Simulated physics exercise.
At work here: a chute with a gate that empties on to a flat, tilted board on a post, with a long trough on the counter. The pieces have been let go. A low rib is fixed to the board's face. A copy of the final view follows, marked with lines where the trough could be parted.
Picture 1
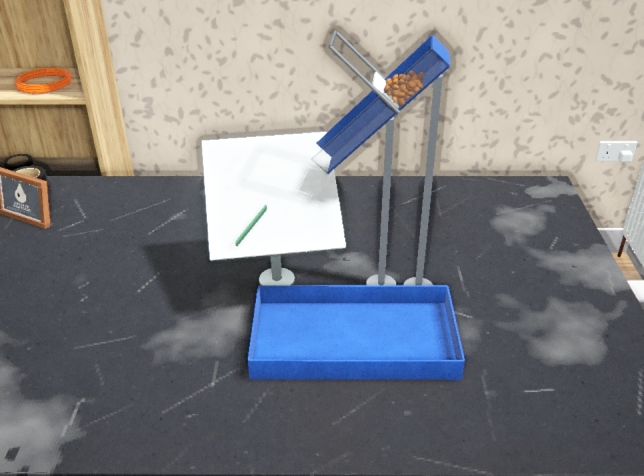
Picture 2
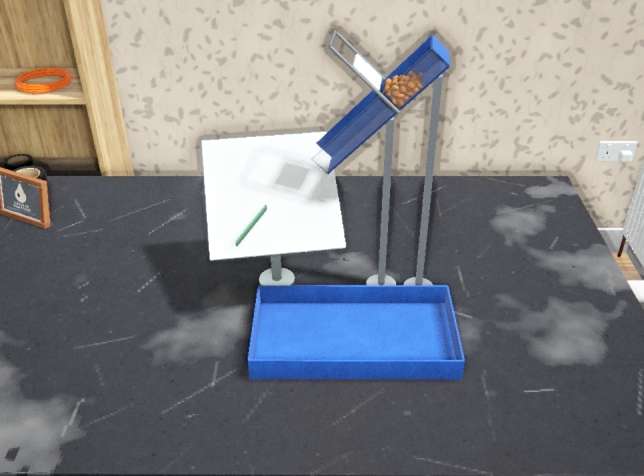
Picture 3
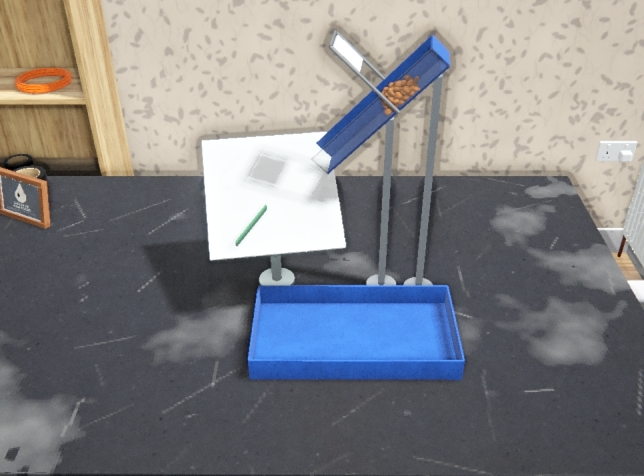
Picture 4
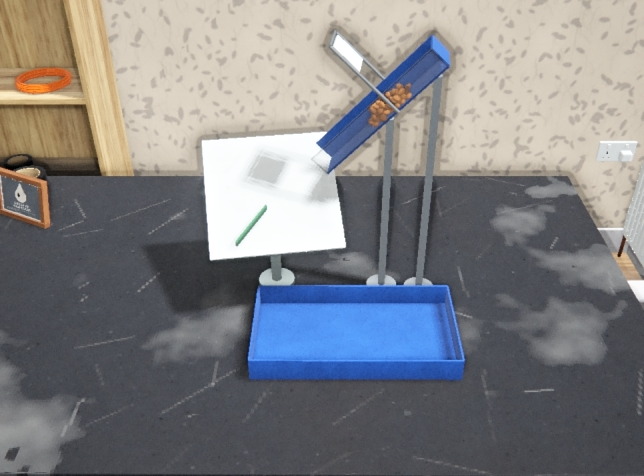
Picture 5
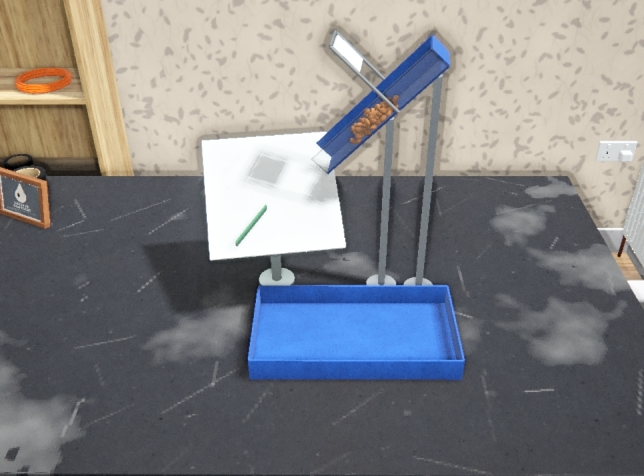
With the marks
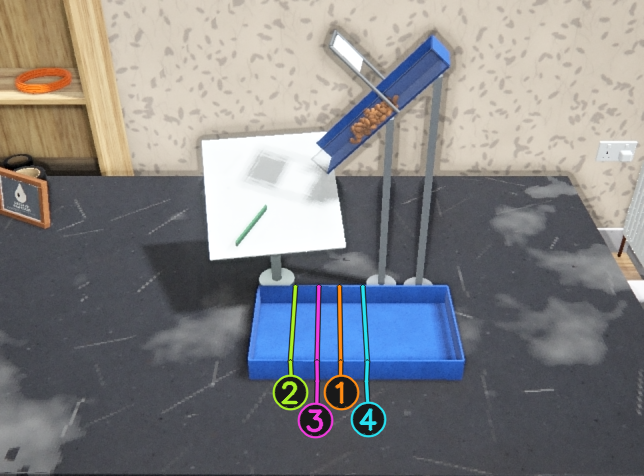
Small brown pieces slide down a tilted blue chute after its gate slides open.
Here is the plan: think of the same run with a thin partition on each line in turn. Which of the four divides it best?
2 works best here.
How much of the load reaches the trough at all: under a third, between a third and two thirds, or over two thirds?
About that: Between a third and two thirds.
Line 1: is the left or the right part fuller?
Left.
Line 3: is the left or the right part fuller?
The left side.
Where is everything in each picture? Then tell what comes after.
The first picture shows load behind the gate (404, 88), bits of cat kibble; lip of the chute (330, 166), sloping fairly steeply.
The second picture shows middle of the board (272, 193), tilted fairly steeply; middle of its low edge (279, 253); of its high edge (266, 136).
The third picture shows front corners of the trough (249, 360) and (464, 361), empty; front of the load (390, 106).
The fourth picture shows middle of the load (389, 105); its front (375, 114), roughly a third of the way to the lip; rib from (266, 205) to (236, 242).
The fifth picture shows middle of the load (375, 115); its front (353, 141), roughly two thirds of the way to the lip.
On the marked copy, line 1 crosses the front rim at (340, 360); line 2 crosses the front rim at (290, 360); line 3 crosses the front rim at (317, 360); line 4 crosses the front rim at (367, 361).
For line 1, of what is caught, almost all on the left of the divider, about a tenth on the right.
For line 2, of what is caught, roughly two thirds on the left of the divider, roughly a third on the right.
For line 3, of what is caught, almost all on the left of the divider, about a tenth on the right.
For line 4, of what is caught, every piece on the left of the divider, not one piece on the right.
